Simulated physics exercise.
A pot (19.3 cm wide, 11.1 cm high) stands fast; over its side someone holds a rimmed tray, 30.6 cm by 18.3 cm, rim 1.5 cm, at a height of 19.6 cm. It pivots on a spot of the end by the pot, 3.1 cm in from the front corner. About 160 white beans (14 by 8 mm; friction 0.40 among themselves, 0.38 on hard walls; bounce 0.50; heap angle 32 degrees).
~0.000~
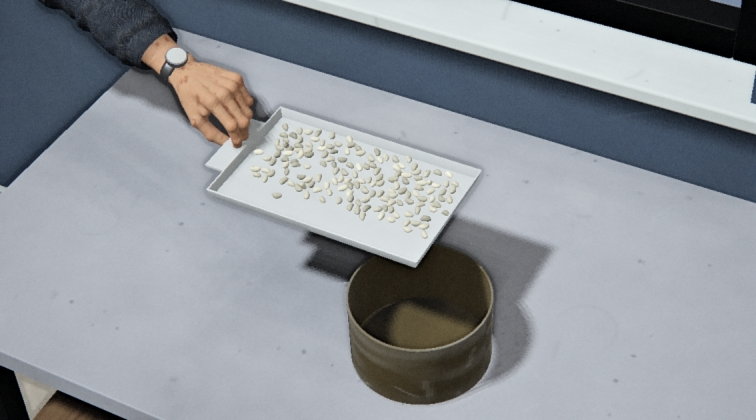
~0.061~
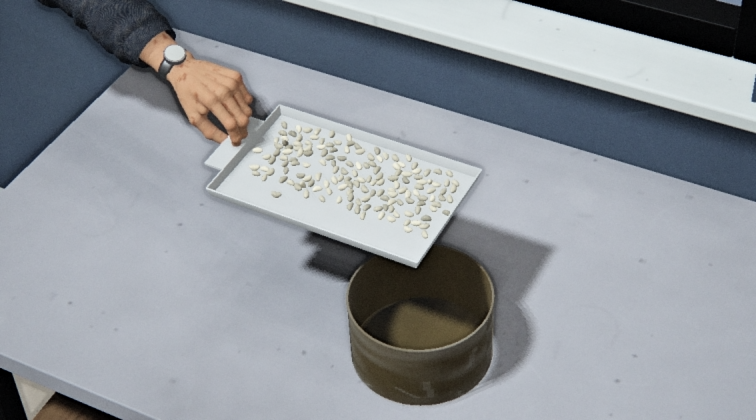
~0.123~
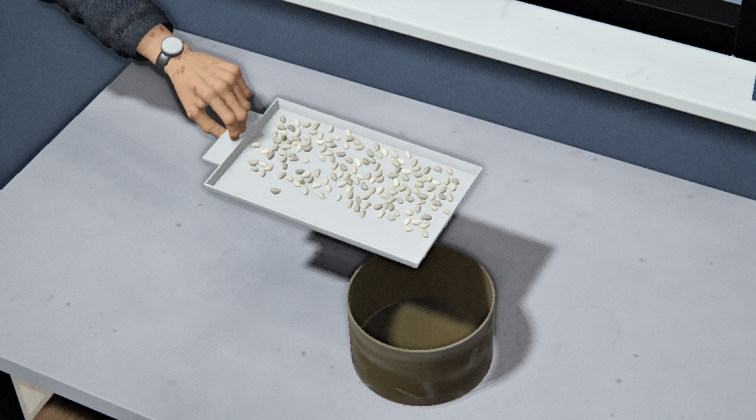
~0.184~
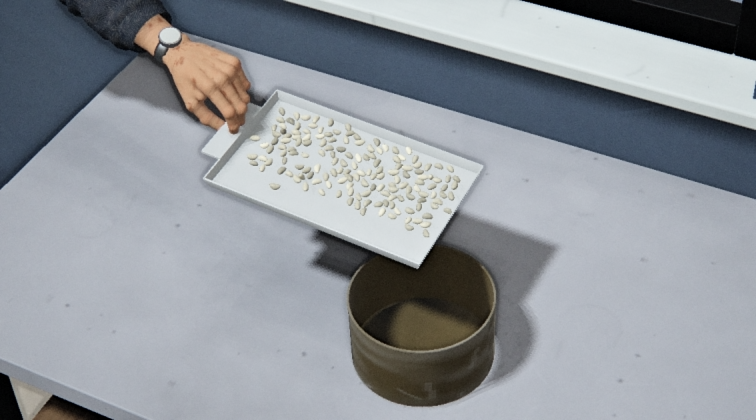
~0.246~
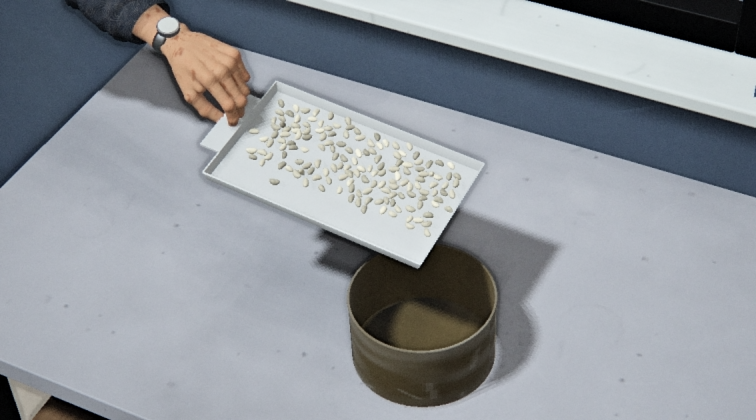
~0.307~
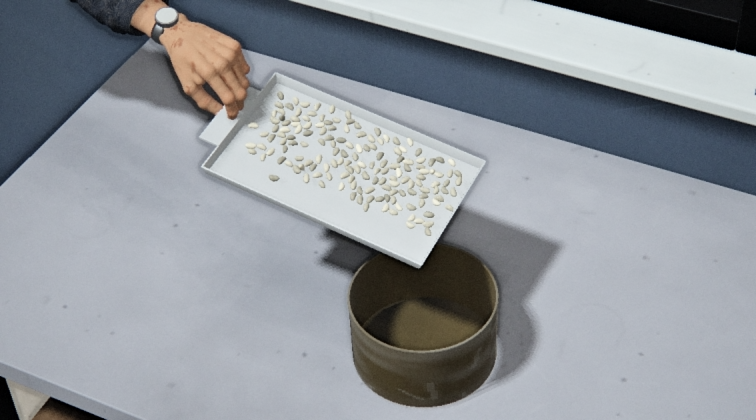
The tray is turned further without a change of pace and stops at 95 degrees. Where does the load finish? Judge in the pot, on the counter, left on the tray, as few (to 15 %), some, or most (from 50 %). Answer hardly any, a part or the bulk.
Pot: The bulk, counter: Hardly any, tray: Hardly any.
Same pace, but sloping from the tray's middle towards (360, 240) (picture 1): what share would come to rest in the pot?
Some 90 per cent.
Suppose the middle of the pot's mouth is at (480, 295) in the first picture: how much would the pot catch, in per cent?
About 80 per cent.
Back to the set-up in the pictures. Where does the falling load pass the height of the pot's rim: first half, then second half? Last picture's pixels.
First near (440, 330), later near (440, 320).
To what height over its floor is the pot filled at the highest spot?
Roughly 2.0 cm.
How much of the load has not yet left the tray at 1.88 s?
About 45 per cent.
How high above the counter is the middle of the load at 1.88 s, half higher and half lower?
Roughly 16 cm.
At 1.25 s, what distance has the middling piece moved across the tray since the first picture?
About 11 cm.
Then, at 1.25 s, tilt 50 degrees; the tray holds 95 %, the pot 0 %.
Then, at 1.88 s, tilt 76 degrees; the tray holds 45 %, the pot 45 %.
Then, at 2.55 s, tilt 95 degrees; the tray holds 0 %, the pot 95 %.
At rest (3.1 s), pot 95 %, counter 5 %, tray 0 %.
